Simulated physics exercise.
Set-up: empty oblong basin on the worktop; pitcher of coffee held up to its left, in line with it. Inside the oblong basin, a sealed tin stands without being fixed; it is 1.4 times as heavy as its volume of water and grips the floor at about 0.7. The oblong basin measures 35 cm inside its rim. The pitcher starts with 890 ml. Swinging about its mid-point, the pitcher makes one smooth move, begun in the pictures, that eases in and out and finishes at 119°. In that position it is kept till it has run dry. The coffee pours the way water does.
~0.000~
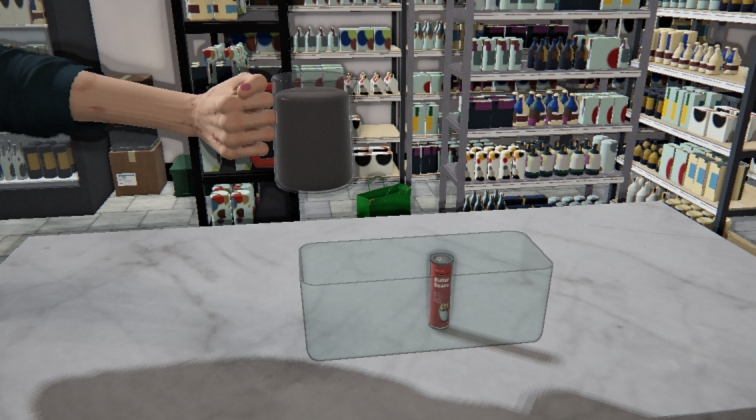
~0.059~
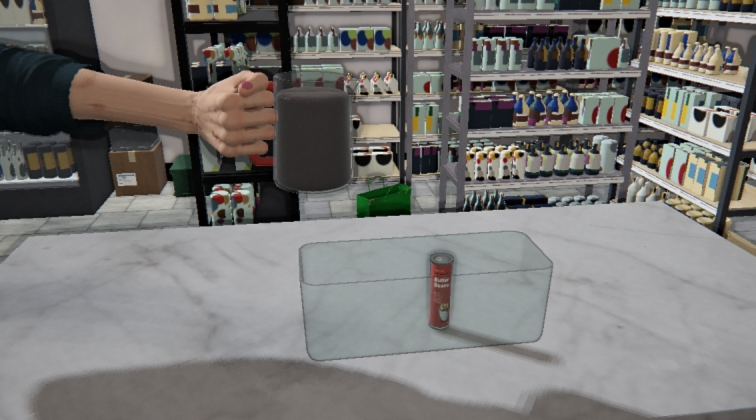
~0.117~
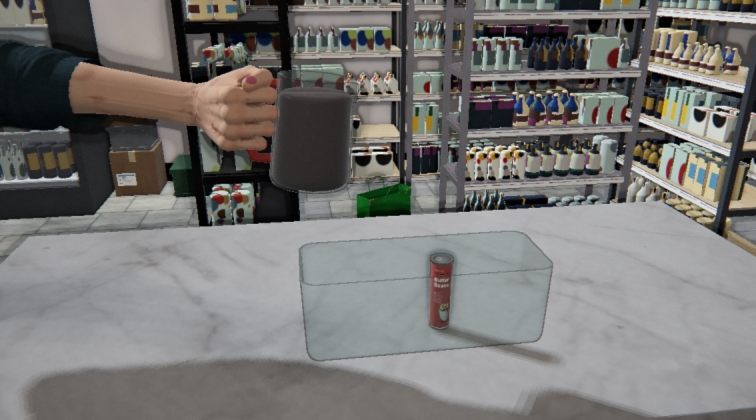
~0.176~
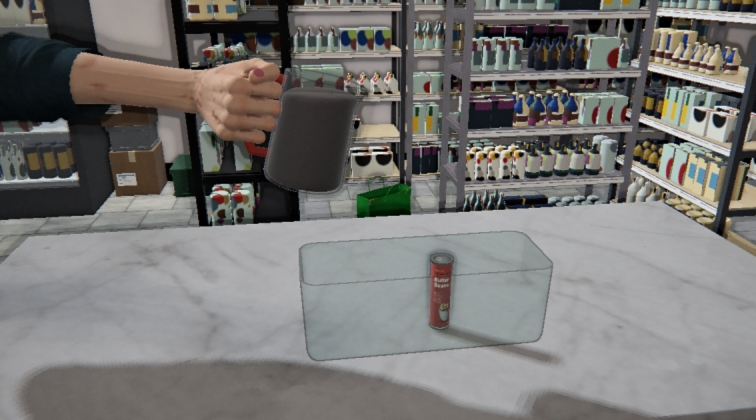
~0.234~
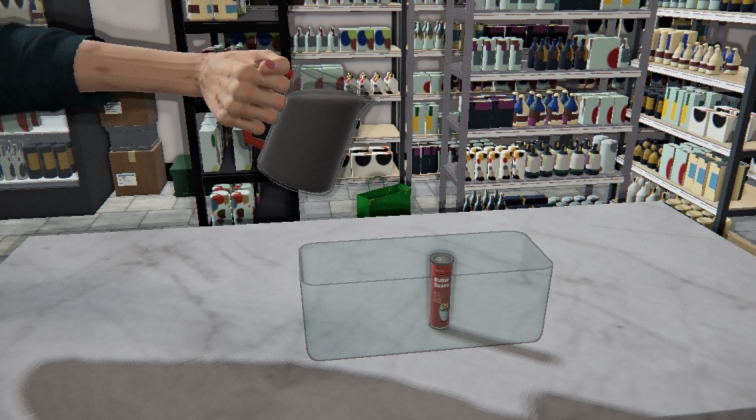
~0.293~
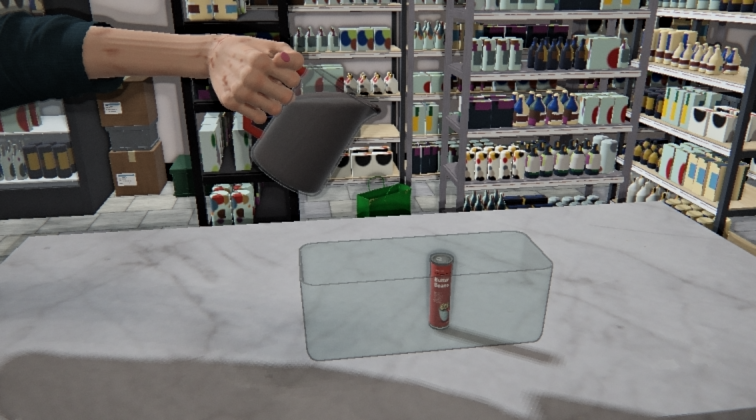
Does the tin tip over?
Here's my call: It tips.
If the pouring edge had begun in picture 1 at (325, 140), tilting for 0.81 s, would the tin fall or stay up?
Then it stays on its base.
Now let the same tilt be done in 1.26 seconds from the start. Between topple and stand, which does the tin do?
After the tilt, the tin has tipped over.
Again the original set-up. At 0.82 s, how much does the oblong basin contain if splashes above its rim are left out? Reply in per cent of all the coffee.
Near 64 in a hundred.
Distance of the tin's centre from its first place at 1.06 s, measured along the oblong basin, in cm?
It has moved some 9 cm.
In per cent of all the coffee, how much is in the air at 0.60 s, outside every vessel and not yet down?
Roughly 26 percent.
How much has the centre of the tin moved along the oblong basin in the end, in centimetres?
Shift of tin centre: Approx. 8.5 cm.
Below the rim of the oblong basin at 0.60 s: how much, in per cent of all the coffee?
I'd estimate some 10 percent of the liquid.
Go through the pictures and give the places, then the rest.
The first frame shows tilt 0°; pouring edge (360, 77); surface from (275, 94) to (348, 92); the oblong basin's rim runs from (300, 265) to (538, 249); the tin's top is at (442, 262).
The second frame shows tilt 2°; pouring edge (361, 78); surface from (276, 94) to (349, 93).
The third frame shows tilt 6°; pouring edge (365, 82); surface from (279, 93) to (352, 94).
The fourth frame shows tilt 13°; pouring edge (370, 89); surface from (279, 106) to (357, 95).
The fifth frame shows tilt 23°; pouring edge (376, 100); surface from (276, 118) to (367, 97).
The sixth frame shows tilt 34°; pouring edge (380, 113); surface from (270, 125) to (378, 107).
After 0.60 s the tilt is 100° and 65 per cent is still to pour; the tin stands where it began.
After 0.82 s the tilt is 119° and 14 per cent is still to pour; the tin leans 8°.
After 1.06 s the tilt is 119° and 1 per cent is still to pour; the tin lies on its side.
After 1.31 s the tilt is 119° and 0 per cent is still to pour; the tin lies on its side.
In the end the tin lies on its side.
